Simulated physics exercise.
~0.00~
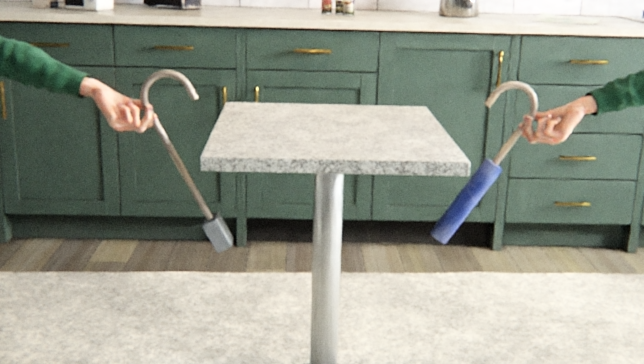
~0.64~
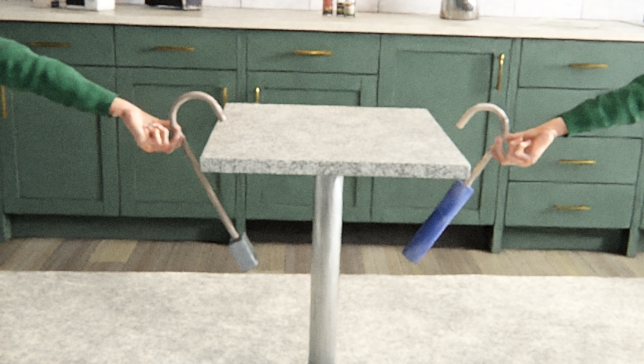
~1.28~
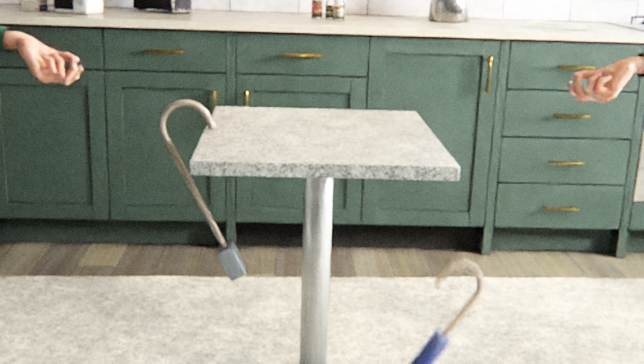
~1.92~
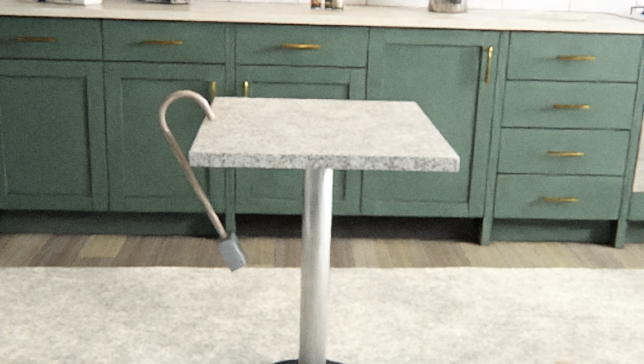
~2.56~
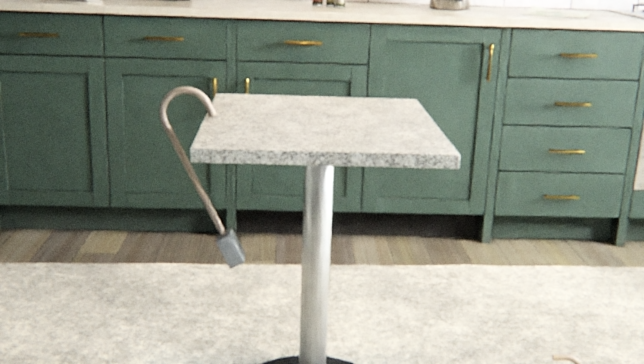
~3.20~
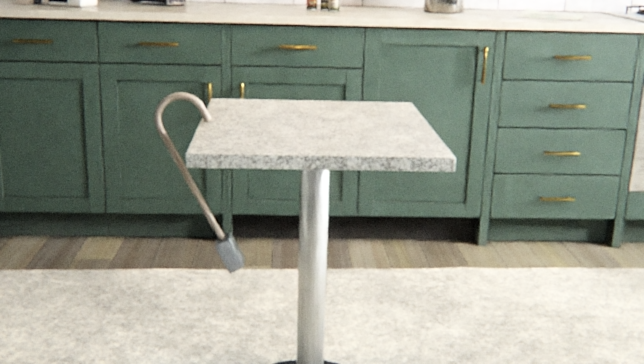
Two hands release curved-handled things at a table; the blue umbrella falls, the grey brush hangs.
